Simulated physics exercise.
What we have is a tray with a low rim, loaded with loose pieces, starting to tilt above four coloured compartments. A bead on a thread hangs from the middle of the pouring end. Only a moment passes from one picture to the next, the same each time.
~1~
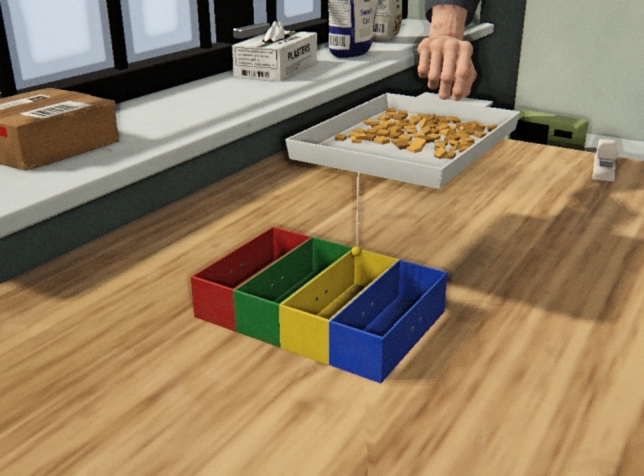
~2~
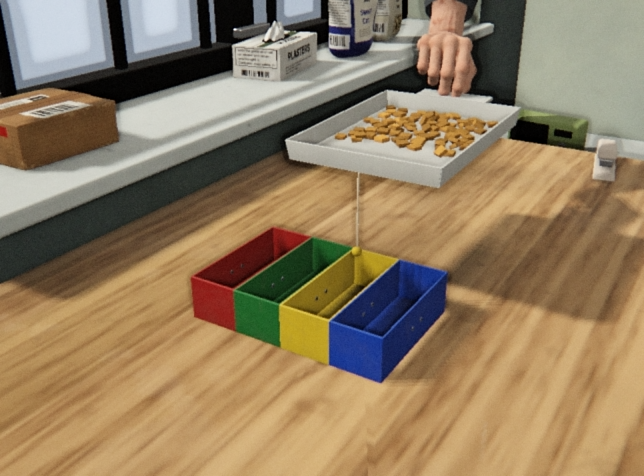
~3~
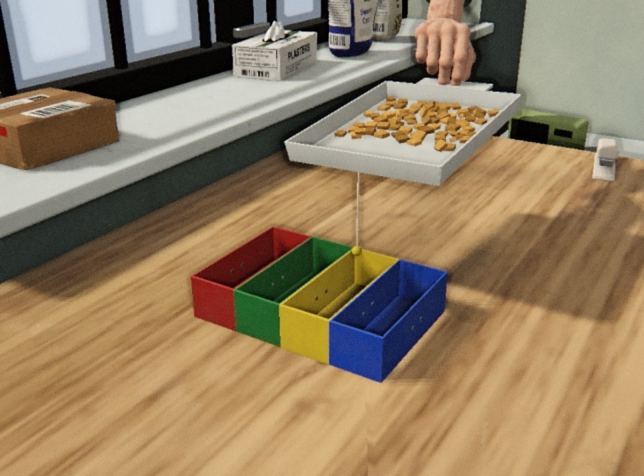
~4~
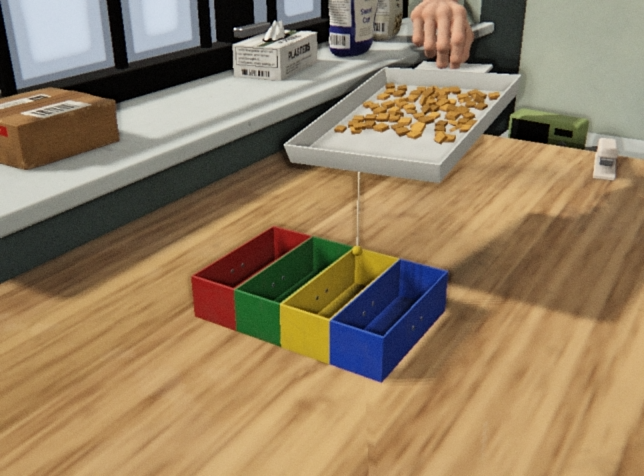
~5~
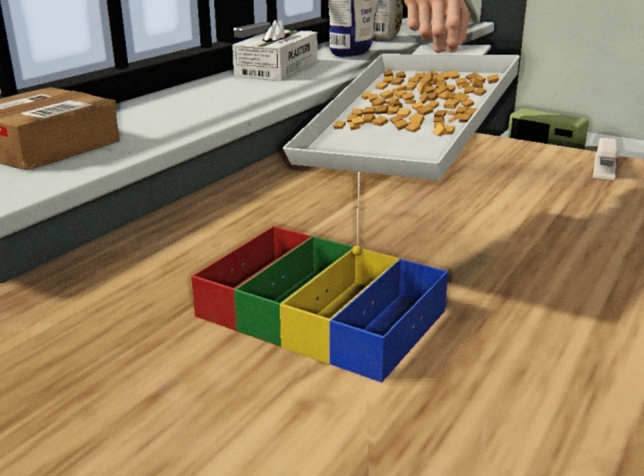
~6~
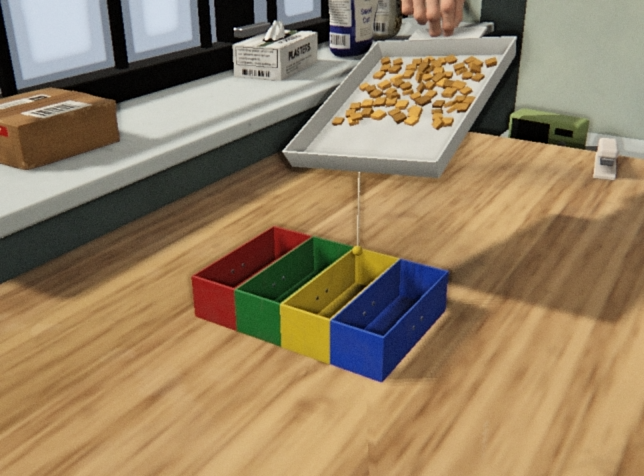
A tray of small brown pieces, held by a hand, tilts above four coloured compartments.
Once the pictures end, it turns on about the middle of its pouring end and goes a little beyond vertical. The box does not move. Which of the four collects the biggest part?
Fullest: The green cell.
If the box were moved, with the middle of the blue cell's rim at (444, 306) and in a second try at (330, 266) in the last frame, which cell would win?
One: Red. Two: Yellow.
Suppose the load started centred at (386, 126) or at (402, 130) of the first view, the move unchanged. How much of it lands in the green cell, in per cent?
About 50 and 60 per cent.
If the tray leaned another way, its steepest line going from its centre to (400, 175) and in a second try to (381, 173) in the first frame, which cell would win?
In turn: The blue cell; the blue cell.
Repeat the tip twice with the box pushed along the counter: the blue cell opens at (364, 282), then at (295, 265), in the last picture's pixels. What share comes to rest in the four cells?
Near 100 % and 80 %.
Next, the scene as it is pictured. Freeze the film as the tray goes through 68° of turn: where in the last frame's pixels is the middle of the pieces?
Near (329, 148).
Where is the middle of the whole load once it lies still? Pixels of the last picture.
Near (291, 301).
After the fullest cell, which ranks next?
It is the red one.
Shortly afterwards, tray tipped steeply; all but a few on the tray; only a few in the green cell; a little falling or outside the box.
Next, tray tipped past a quarter turn; near two thirds on the tray; a little in the red cell; a little in the green cell; only a few in the yellow cell; a little falling or outside the box.
Some moments later, tray tipped past a quarter turn; near half in the green cell; near a quarter in the red cell; a little in the yellow cell; only a few in the blue cell; a little falling or outside the box.
In the end, tray tipped past a quarter turn; near half in the green cell; near a quarter in the red cell; a little in the yellow cell; only a few in the blue cell; a little outside the box.
